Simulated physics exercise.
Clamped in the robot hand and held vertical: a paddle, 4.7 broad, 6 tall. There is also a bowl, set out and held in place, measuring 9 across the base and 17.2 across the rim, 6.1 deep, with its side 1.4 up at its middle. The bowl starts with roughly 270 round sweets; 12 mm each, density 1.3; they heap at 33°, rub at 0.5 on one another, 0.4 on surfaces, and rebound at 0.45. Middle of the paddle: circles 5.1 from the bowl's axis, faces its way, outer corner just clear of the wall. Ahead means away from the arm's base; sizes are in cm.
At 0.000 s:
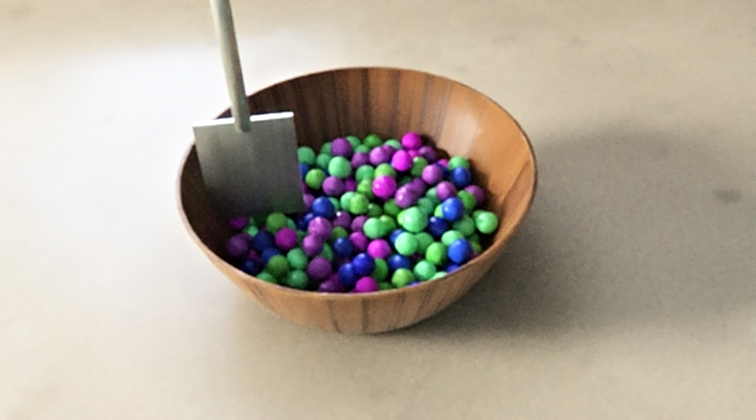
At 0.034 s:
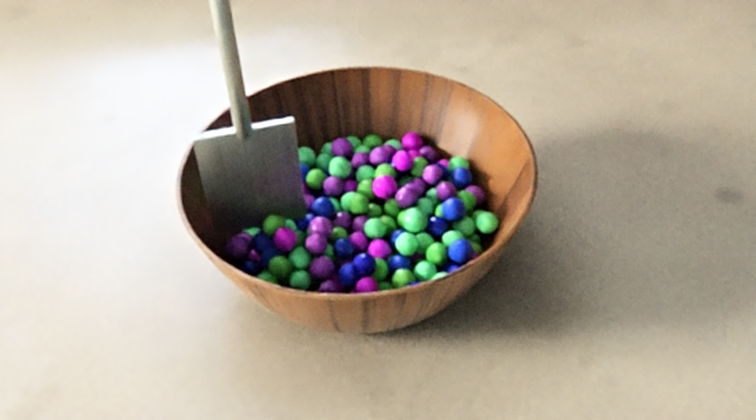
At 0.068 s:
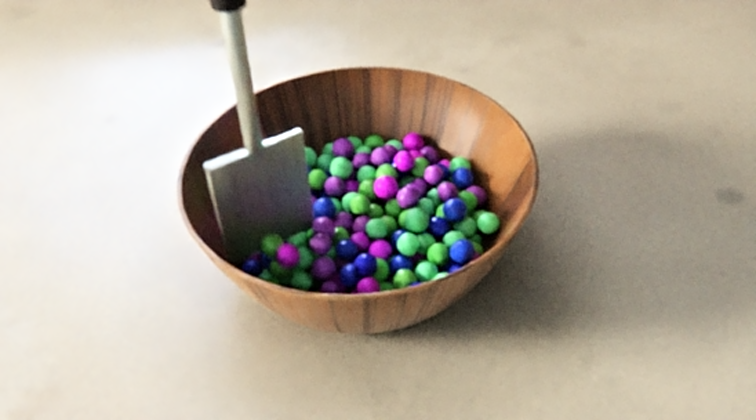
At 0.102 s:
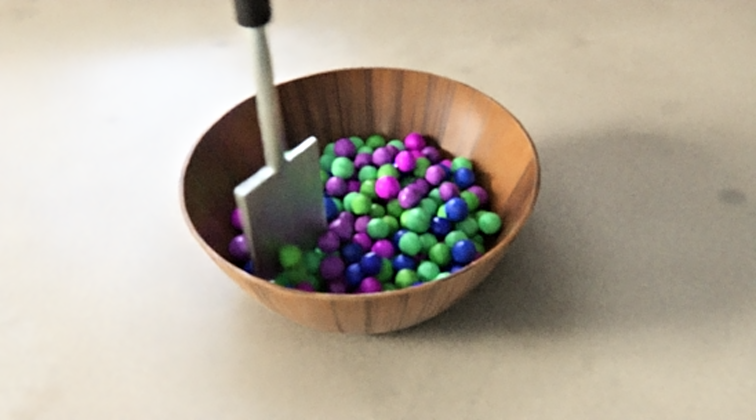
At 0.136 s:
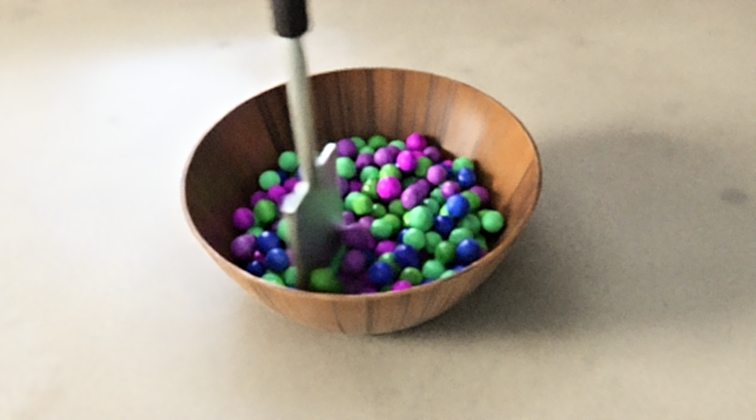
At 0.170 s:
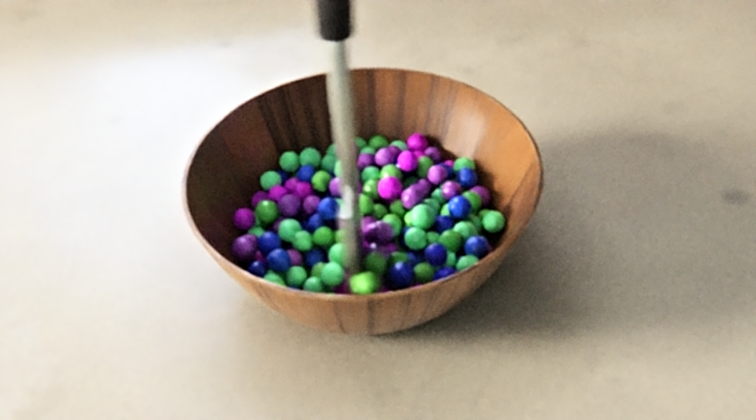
On a pale, mottled surface, a flat metal paddle held upright sweeping and turning through colourful little balls in a wooden bowl.
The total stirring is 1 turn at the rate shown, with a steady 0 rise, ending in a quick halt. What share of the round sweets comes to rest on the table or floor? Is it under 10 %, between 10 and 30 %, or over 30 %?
Under 10 %.
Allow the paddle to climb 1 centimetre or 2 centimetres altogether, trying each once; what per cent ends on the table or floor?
Near 0 in a hundred, then 0 in a hundred.
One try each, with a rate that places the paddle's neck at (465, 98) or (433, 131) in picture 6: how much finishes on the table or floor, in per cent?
Well, about 15 percent the first time and about 15 percent the second.
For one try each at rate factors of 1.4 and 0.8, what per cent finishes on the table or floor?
Some 10 and 5 per cent.
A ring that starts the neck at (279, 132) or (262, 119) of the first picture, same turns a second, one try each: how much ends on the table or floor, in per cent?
Near 10 and 15 in a hundred, one try each.
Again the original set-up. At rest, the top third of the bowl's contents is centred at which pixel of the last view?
It is centred around (324, 247).
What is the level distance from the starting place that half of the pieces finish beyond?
Near 1 cm.
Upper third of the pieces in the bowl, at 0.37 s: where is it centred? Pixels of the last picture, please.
Near (406, 185).
After 0.37 s, 188° round, highest piece 8 above the table; 265 in the bowl, 2 in flight or on the tool.
After 0.57 s, 296° round, highest piece 8 above the table; 256 in the bowl, 7 on the table or floor, 4 in flight or on the tool.
After 0.87 s, 0° round, highest piece 7 above the table; 250 in the bowl, 16 on the table or floor, 1 in flight or on the tool.
After 1.57 s, 0° round, highest piece 5 above the table; 250 in the bowl, 17 on the table or floor.
At rest, 250 in the bowl, 17 on the table or floor. That is 6 % on the table or floor.
